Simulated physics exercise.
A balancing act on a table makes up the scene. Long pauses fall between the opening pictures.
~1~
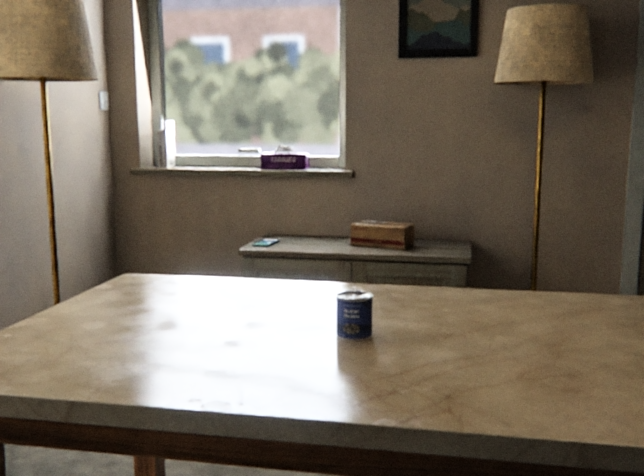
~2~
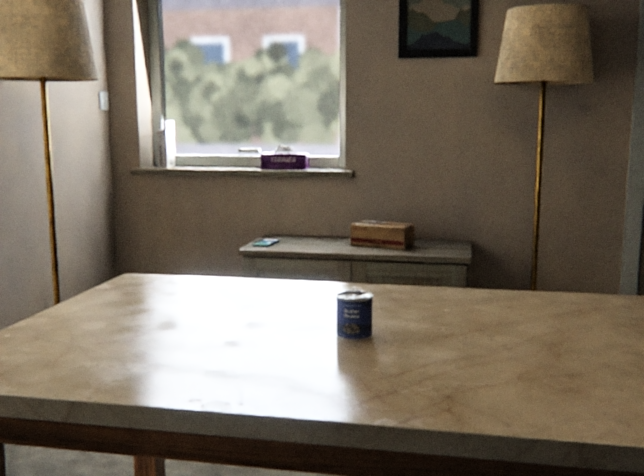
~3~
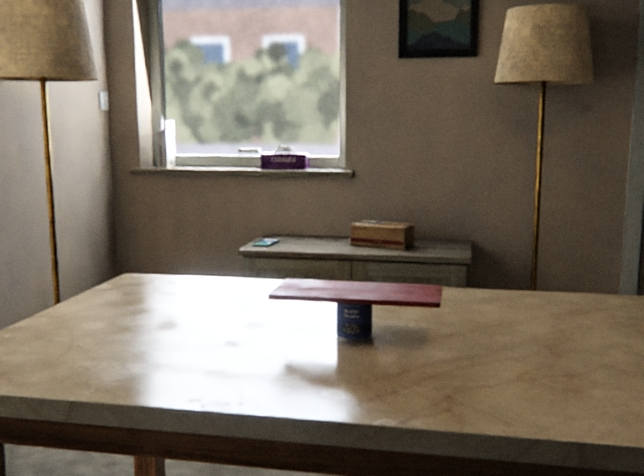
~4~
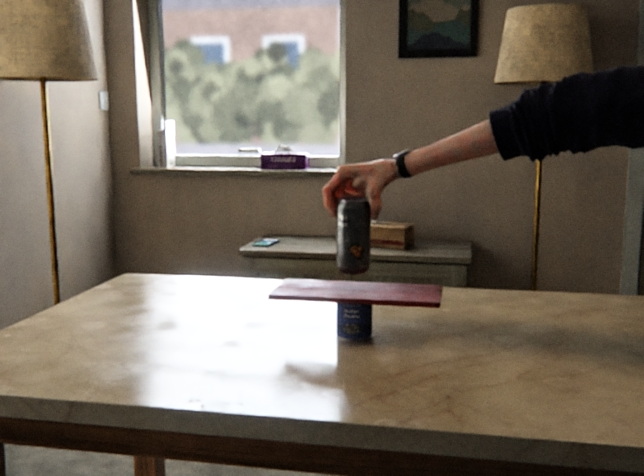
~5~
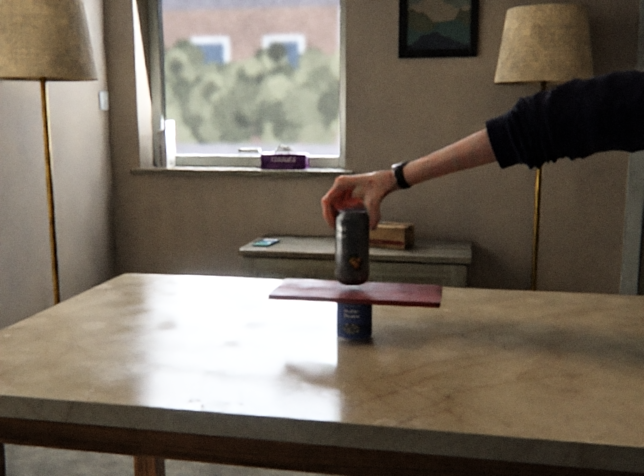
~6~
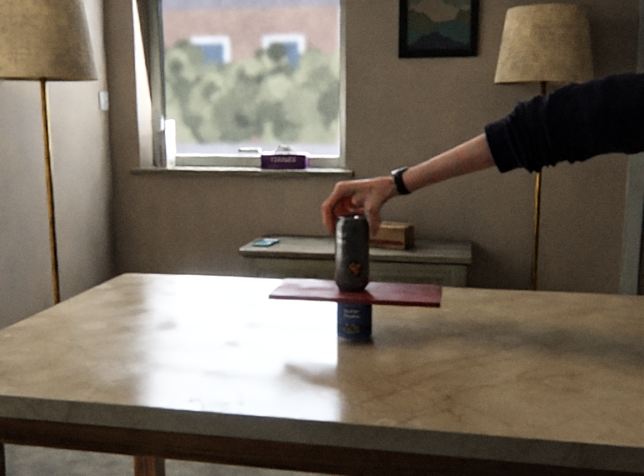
On a table, a red board appears across a blue tin and a hand lowers a grey can onto it.
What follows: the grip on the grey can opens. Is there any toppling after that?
No, there is none.
Then, 0.80 s on from there, things are still on the move.
Then, 1.70 s on from there, no change.
In the end, all 3 unmoved. At the end, from the last picture's camera, grey can near (352, 253). The stack stays up.
